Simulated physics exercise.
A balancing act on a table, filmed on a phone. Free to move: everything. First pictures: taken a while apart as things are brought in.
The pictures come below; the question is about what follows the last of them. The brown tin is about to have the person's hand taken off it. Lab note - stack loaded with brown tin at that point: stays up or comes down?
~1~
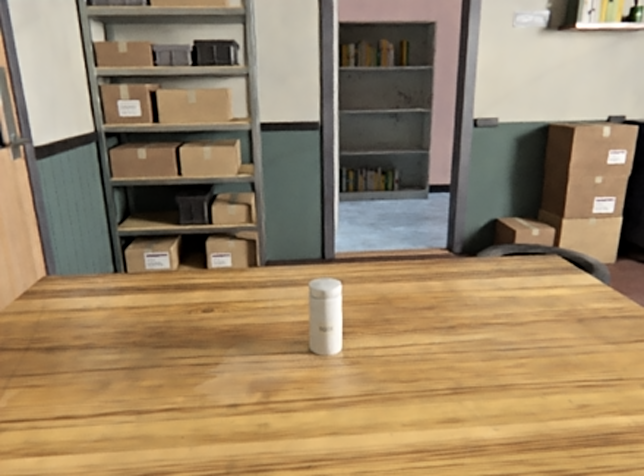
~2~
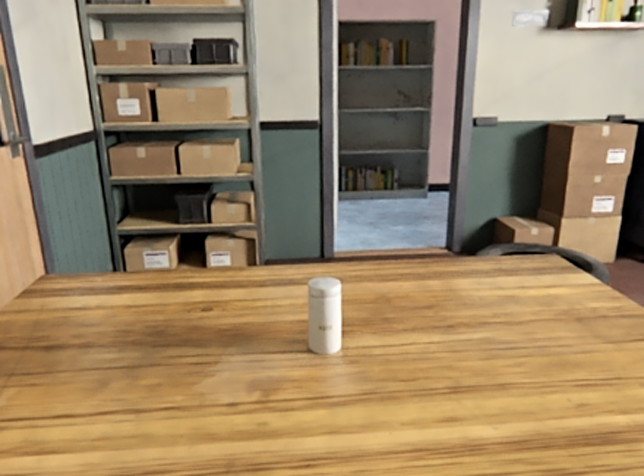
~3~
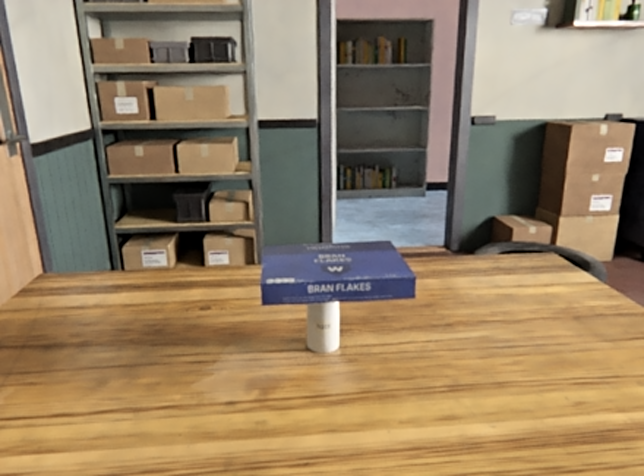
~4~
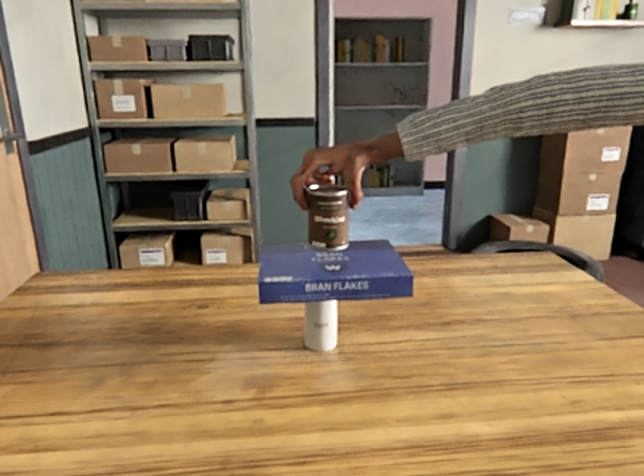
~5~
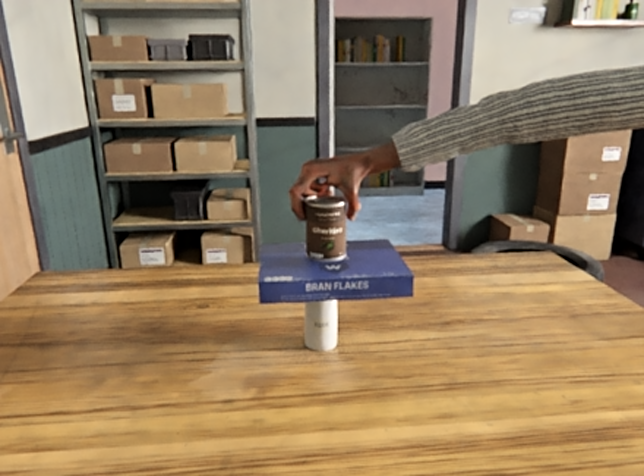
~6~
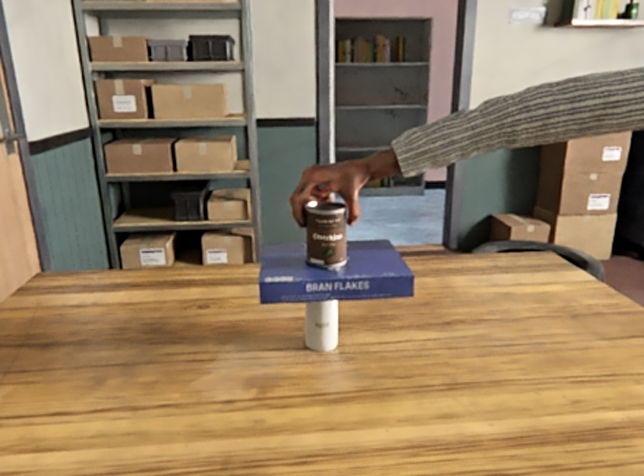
It is going to remain upright.
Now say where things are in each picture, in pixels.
In the first frame, the last thing is not in view yet.
In the second frame, the last thing is not in view yet.
In the third frame, the last thing is not in view yet; blue packet (333, 270).
The fourth frame shows still above its spot; brown tin (328, 217); blue packet (331, 269).
The fifth frame shows still above its spot; brown tin (326, 228); blue packet (331, 268).
The sixth frame shows set down, still held; brown tin (326, 234); blue packet (331, 269).
Then, 0.30 s later than the last frame, all is still.
Then, 1.00 s later than the last frame, brown tin resting near (326, 234).
When it is over, all 3 as before. End places, in pixels of the last picture, brown tin near (326, 234). The stack stays up.
